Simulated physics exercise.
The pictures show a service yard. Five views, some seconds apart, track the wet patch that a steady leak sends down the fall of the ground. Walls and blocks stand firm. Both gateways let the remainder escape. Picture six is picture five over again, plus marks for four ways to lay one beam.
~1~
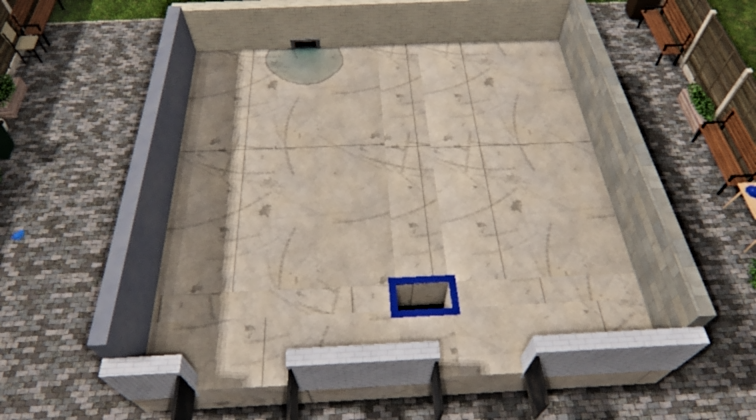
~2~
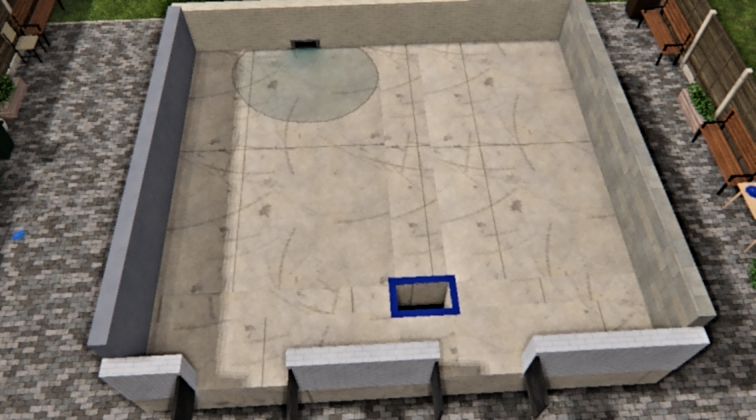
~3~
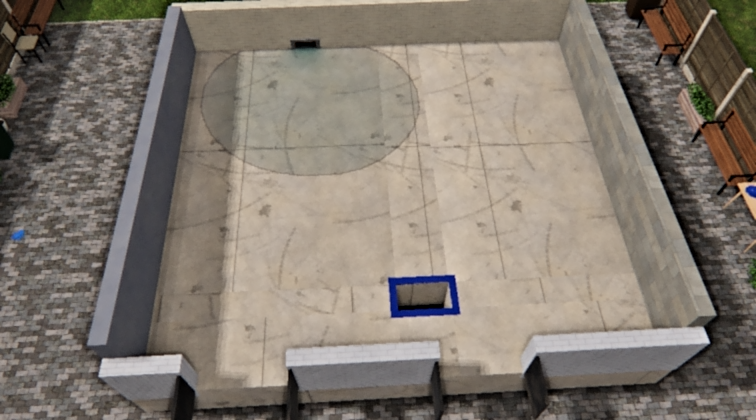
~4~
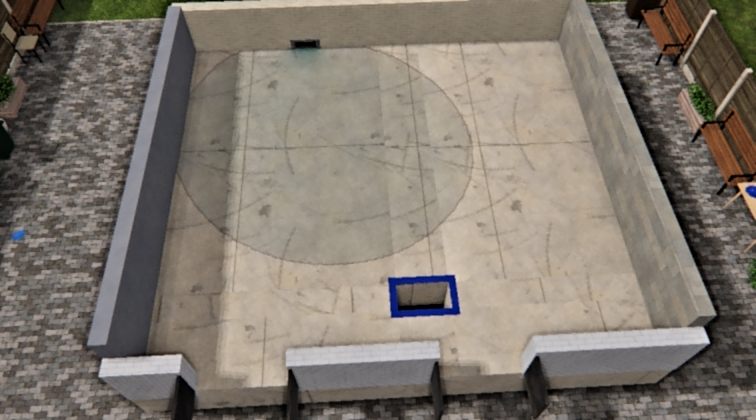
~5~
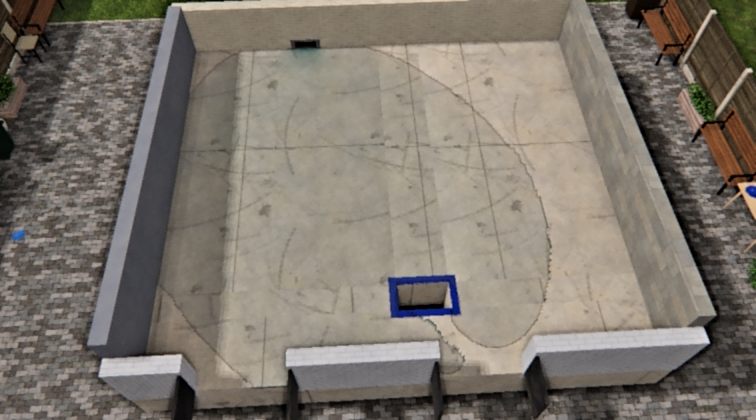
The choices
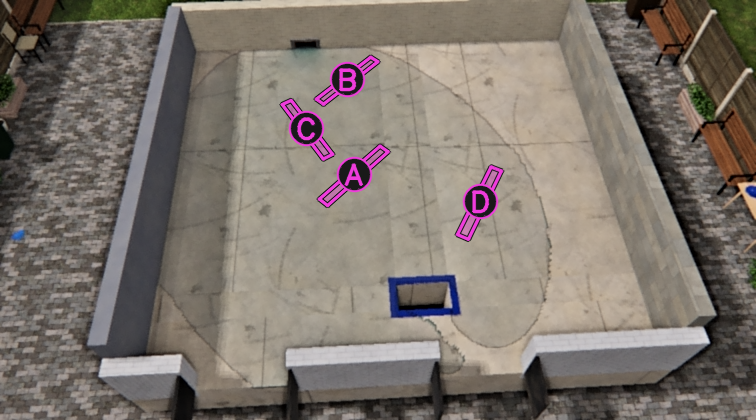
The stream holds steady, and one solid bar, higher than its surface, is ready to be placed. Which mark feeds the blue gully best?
The answer is place D.
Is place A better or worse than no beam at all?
Worse.
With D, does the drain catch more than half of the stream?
No, it does not.
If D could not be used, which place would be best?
C it is.
On the marked copy, A from (323, 202) to (384, 148); B from (319, 101) to (374, 59); C from (286, 102) to (327, 156); D from (462, 236) to (496, 168).
For place A, about 9 % of the stream goes into the blue gully, about 90 % out by the gates.
For place B, about 11 % of the stream goes into the blue gully, about 87 % out by the gates.
For place C, about 23 % of the stream goes into the blue gully, about 77 % out by the gates.
For place D, about 32 % of the stream goes into the blue gully, about 65 % out by the gates.
